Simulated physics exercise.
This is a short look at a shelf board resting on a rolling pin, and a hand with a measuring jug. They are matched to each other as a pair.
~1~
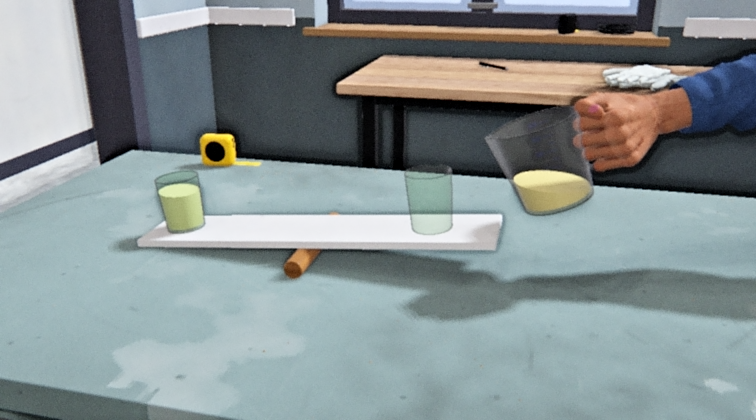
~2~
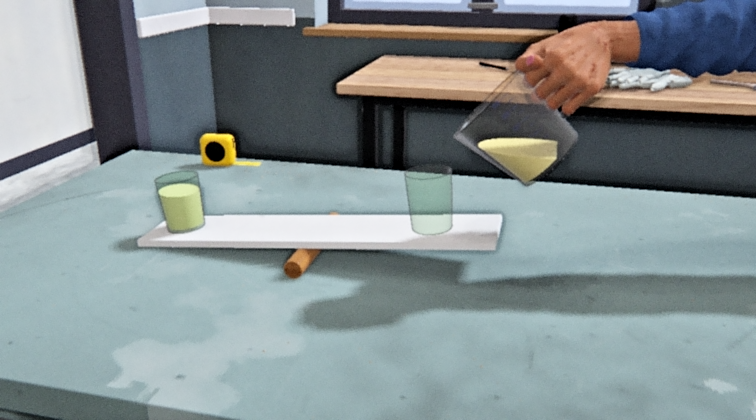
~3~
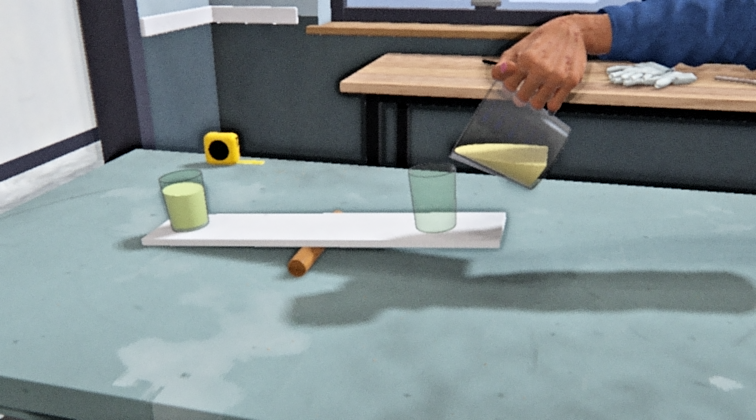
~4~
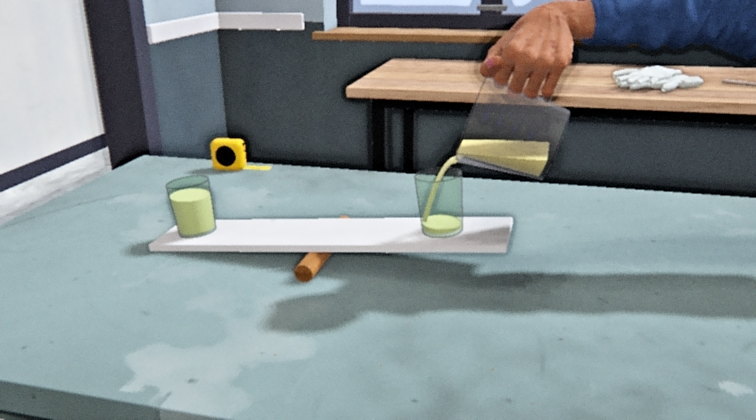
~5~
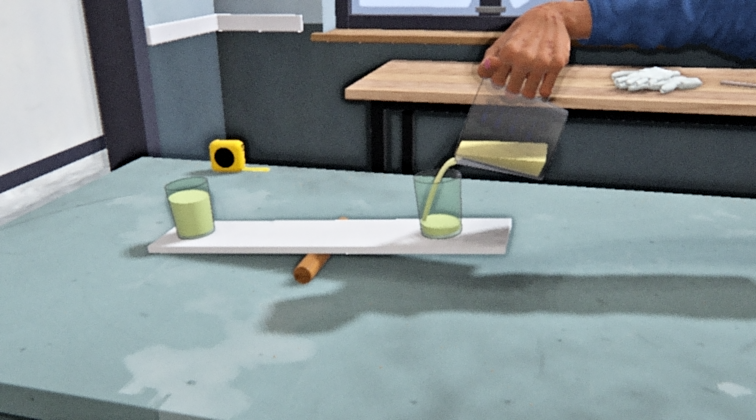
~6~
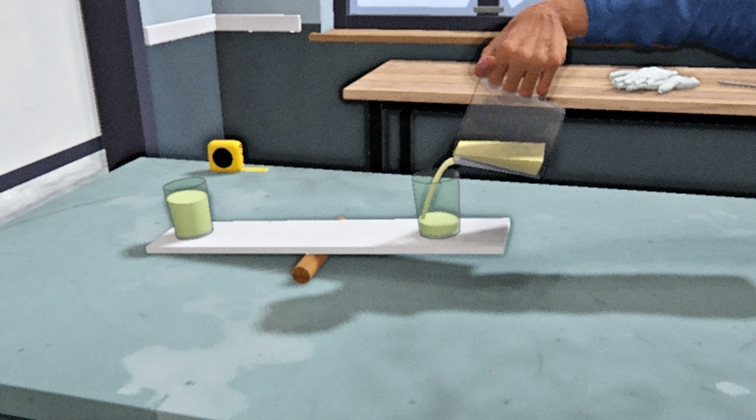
To begin with, a hand holds a clear measuring jug of yellow lemonade beside a white board resting on a rolling pin, with a partly filled tumbler at left and an empty one at right. The hand moves the jug over the right tumbler, tilts it further and pours a thin stream inside.
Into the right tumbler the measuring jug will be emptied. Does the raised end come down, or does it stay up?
The balance holds.
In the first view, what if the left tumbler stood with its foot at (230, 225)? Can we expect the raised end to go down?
In that case: Flips.
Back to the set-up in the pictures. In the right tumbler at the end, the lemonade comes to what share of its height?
70 percent or so.
Next, the right tumbler is about half full; the shelf board leans as before.
After that, the right tumbler is about two thirds full; the shelf board leans as before.
Finally, the right tumbler is about three quarters full; the shelf board leans as before.
